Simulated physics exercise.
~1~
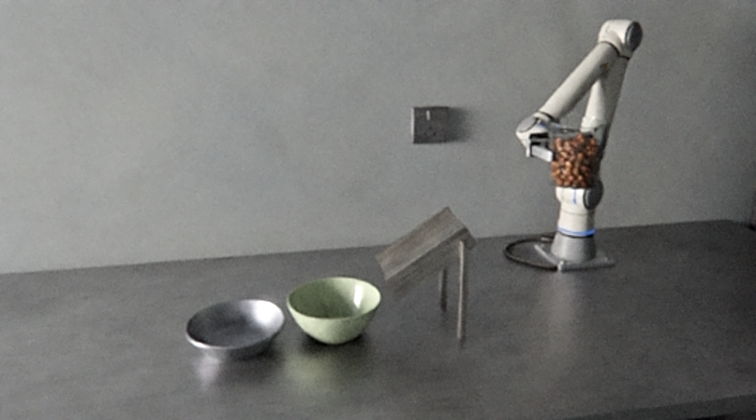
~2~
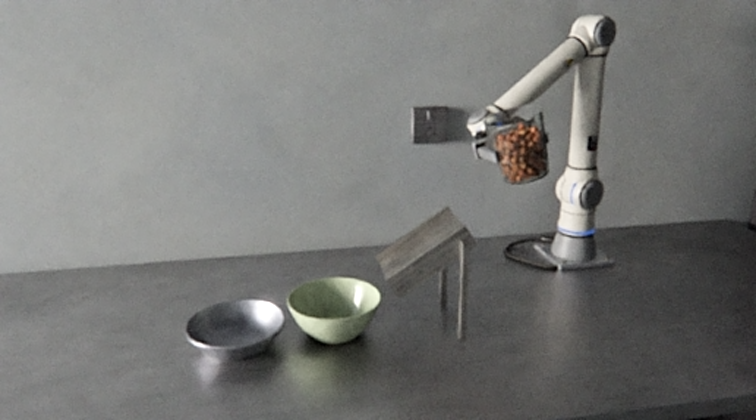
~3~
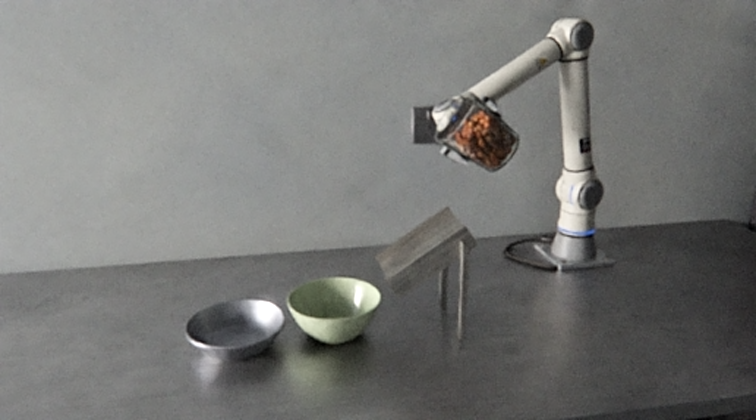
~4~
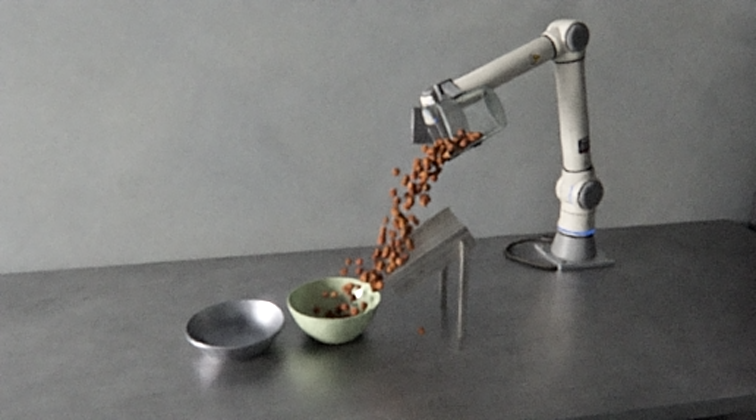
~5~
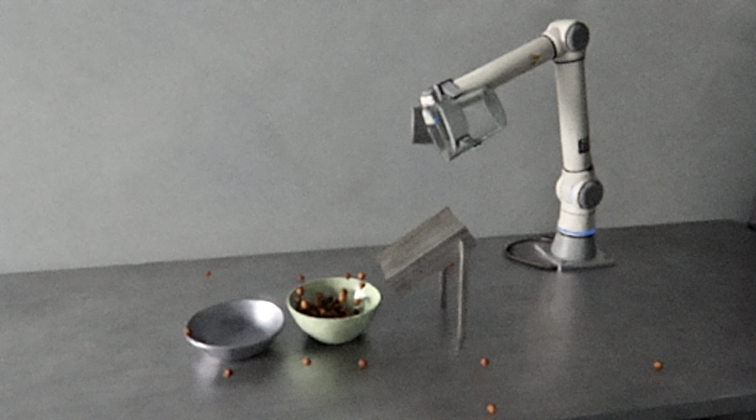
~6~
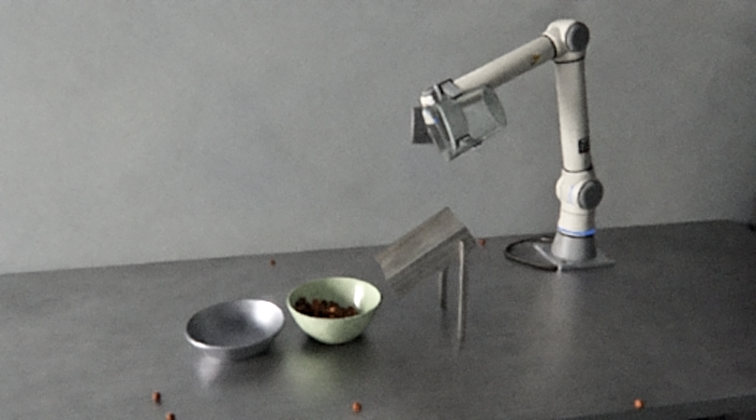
A robot arm pours hazelnuts down a chute into the green bowl, and some scatter.
